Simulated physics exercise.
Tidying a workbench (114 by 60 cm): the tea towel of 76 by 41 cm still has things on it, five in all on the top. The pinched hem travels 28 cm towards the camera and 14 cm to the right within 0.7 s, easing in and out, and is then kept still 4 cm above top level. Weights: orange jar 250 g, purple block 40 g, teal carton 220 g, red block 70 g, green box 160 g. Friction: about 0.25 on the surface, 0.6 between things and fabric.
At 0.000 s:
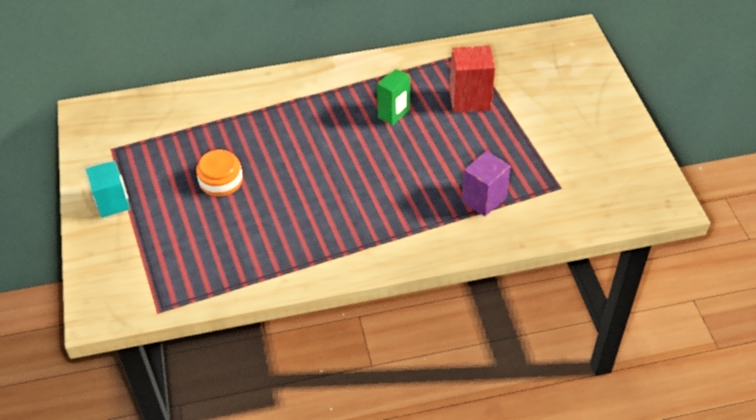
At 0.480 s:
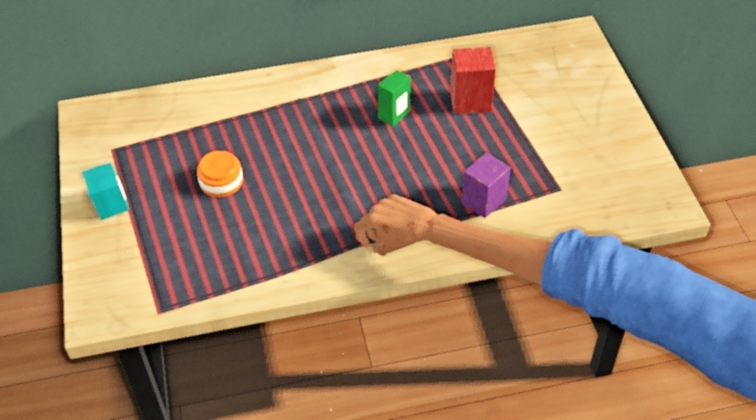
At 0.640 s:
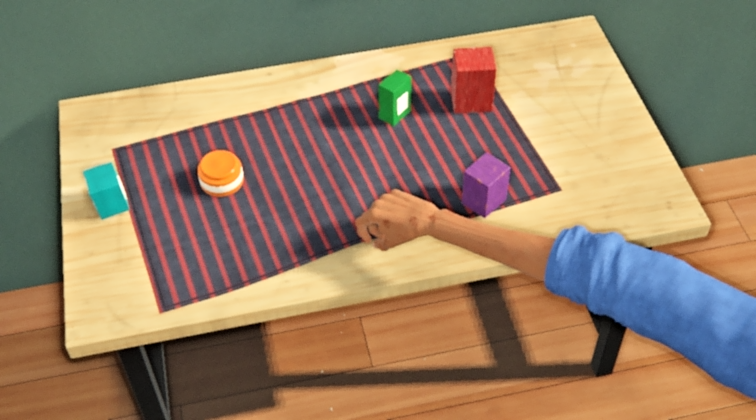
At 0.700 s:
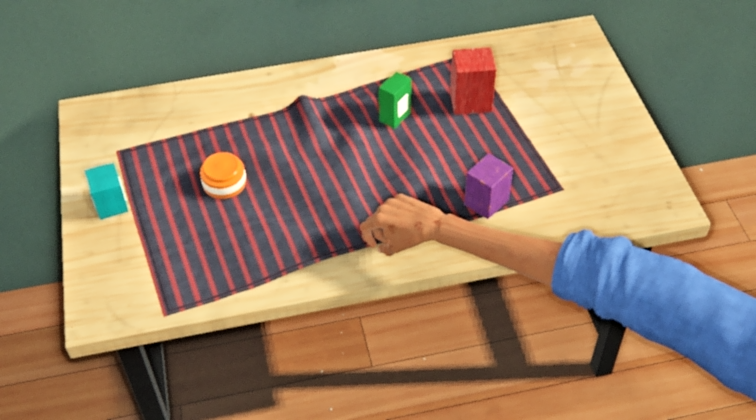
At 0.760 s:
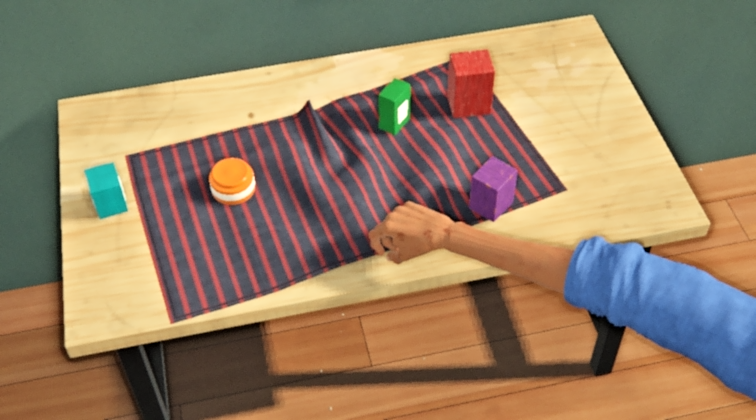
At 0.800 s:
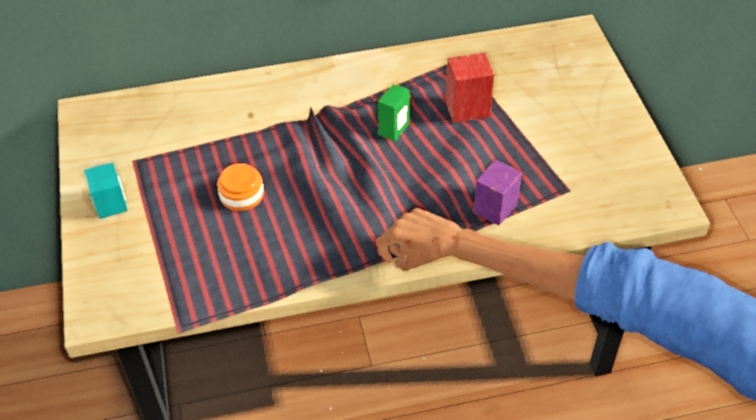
A hand in a blue sleeve reaches in from the right, grips the near edge of a dark, red-striped cloth and draws it slightly towards the camera and right, raising folds at its far edge. On the cloth, an orange jar at left, a green box and red block at the back and a purple block at right shift slightly, while a teal carton at far left stays nearly still. The pale wooden table is seen from above by a steady camera.
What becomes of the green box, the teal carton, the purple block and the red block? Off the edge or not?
The green box keeps to the top, the teal carton keeps to the top, the purple block drops off, the red block stays on.
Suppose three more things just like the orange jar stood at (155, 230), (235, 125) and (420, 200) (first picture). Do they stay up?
In that order: Falls off, remains, drops off.
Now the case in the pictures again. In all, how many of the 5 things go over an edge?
2 of them.
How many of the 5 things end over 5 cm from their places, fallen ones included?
4 of them.
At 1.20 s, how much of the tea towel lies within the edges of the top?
Some 60 per cent of it.
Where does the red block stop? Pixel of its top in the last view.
Around (492, 151).
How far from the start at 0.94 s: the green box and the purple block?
Green box 10 cm, purple block 8 cm.
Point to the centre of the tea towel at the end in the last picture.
Around (401, 283).
At 0.9 s, 90 % of the tea towel is still over the top; green box 12 cm off its start, purple block 8 cm off its start, red block 8 cm off its start.
At 1.1 s, 75 % of the tea towel is still over the top; green box 19 cm off its start, purple block 13 cm off its start, red block 13 cm off its start.
At 1.2 s, 60 % of the tea towel is still over the top; green box 26 cm off its start at (409, 183), purple block 21 cm off its start at (564, 248), red block 19 cm off its start at (473, 129).
At 1.3 s, 55 % of the tea towel is still over the top; green box 29 cm off its start, purple block over the edge, red block 23 cm off its start.
At 2.9 s, 40 % of the tea towel is still over the top; purple block over the edge, green box 29 cm off its start at (415, 195), red block 25 cm off its start at (492, 151), teal carton 0 cm off its start at (101, 176).
